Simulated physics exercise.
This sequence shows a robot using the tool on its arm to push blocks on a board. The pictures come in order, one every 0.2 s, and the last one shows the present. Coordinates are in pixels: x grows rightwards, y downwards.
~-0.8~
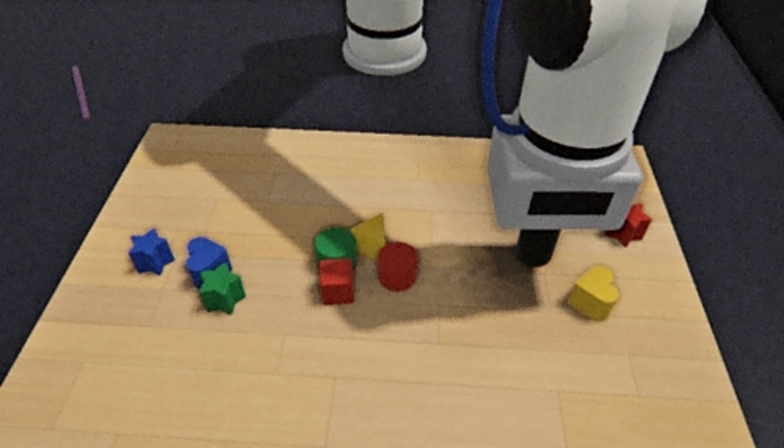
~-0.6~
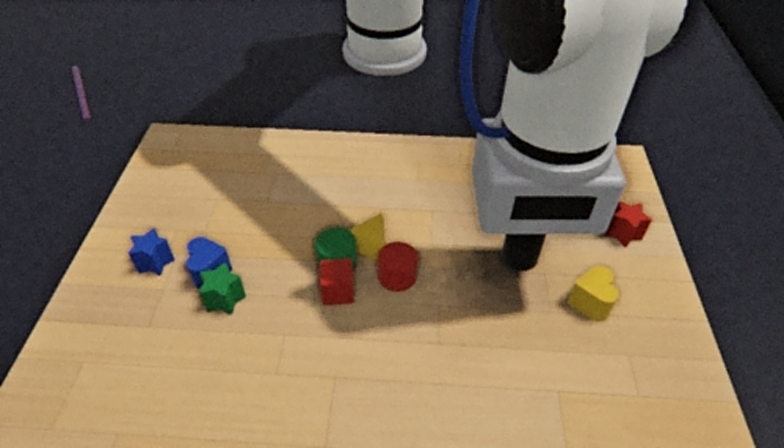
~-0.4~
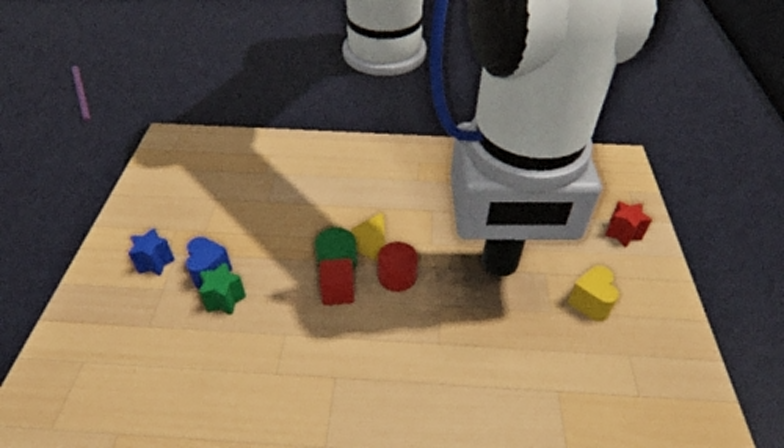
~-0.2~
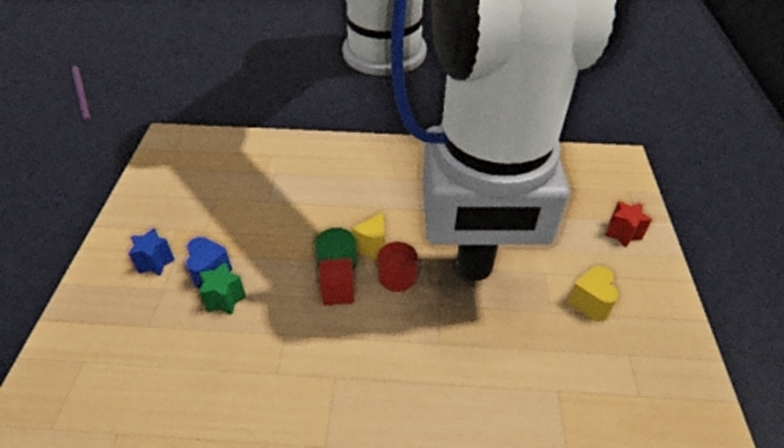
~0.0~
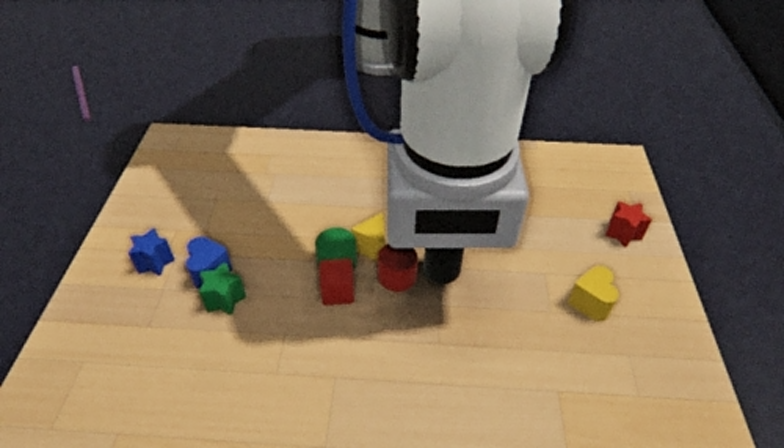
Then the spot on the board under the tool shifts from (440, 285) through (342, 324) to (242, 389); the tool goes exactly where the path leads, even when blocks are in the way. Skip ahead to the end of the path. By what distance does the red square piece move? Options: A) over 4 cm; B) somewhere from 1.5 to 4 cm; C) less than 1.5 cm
Correct choice: C.
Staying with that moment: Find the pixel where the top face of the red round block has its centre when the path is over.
The middle of the upper face of the red round block will lie at about (366, 257) in the picture.
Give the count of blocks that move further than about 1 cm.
It will shift just one block.
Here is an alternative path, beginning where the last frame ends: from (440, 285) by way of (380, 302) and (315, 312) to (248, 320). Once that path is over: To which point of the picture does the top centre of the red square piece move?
I expect it at (299, 264).
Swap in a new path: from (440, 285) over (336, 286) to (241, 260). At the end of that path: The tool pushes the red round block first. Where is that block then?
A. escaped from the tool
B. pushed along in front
My answer is option A.
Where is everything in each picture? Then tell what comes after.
The first frame shows tip of the tool (533, 255), middles of tops, green round block (335, 241), red square piece (336, 271), yellow triangular block (373, 227), red round block (398, 255).
The second frame shows tool (519, 259), nothing pushed.
The third frame shows tool (500, 264), nothing pushed.
The fourth frame shows tool (474, 268), nothing pushed.
The fifth frame shows tool (442, 271), green round block (335, 241), red square piece (336, 271), yellow triangular block (373, 227), red round block (398, 255).
The first path, step by step. One third of the way, tool (373, 295); green round block (333, 239); red square piece (332, 270), turned 20° anticlockwise; yellow triangular block (369, 224); red round block (366, 257).
Two thirds of the way, tool (306, 329); green round block (333, 239); red square piece (332, 270), turned 20° anticlockwise; yellow triangular block (369, 224); red round block (366, 257).
At the end, tool (237, 376); green round block (333, 239); red square piece (332, 270), turned 20° anticlockwise; yellow triangular block (369, 224); red round block (366, 257).
